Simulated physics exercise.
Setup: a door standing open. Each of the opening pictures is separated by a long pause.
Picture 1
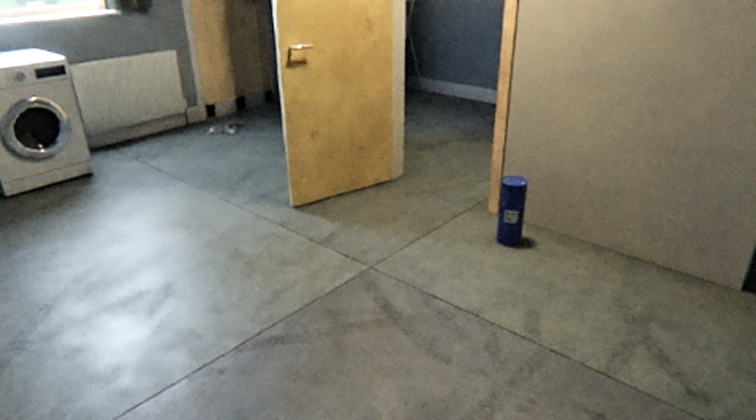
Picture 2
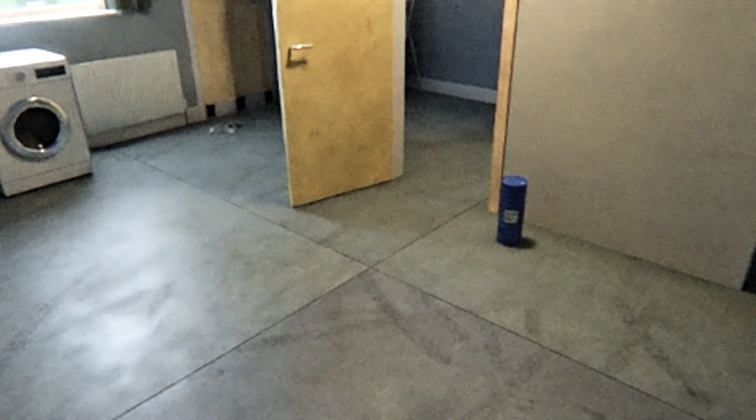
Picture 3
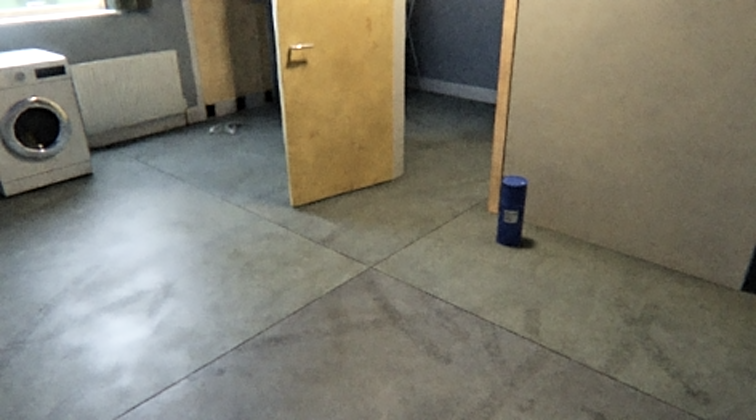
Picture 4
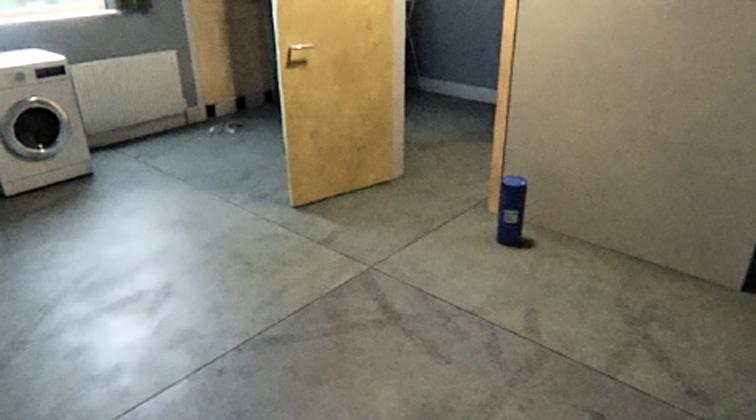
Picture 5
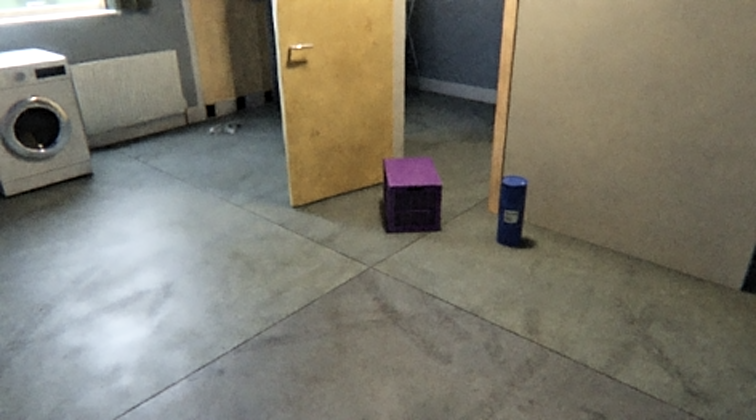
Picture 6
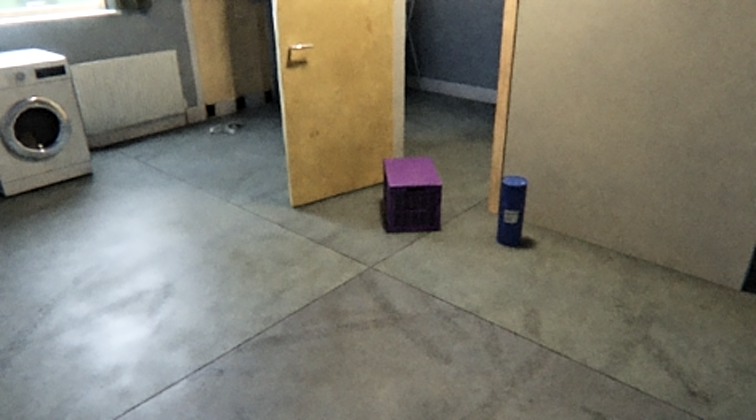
A yellow door standing wide open and still beside a blue canister, with a purple chest appearing between them on the floor.
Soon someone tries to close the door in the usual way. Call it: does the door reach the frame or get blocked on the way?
It gets blocked on the way.
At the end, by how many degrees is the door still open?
About 35°.
Then, 0.80 s later than the last frame, door 63° open.
Then, 1.10 s later than the last frame, door 46° open; purple chest moved a little near (425, 195).
When it is over, door 35° open; moved from the start, purple chest; blue canister as before. End places, in pixels of the last picture, purple chest near (443, 193).
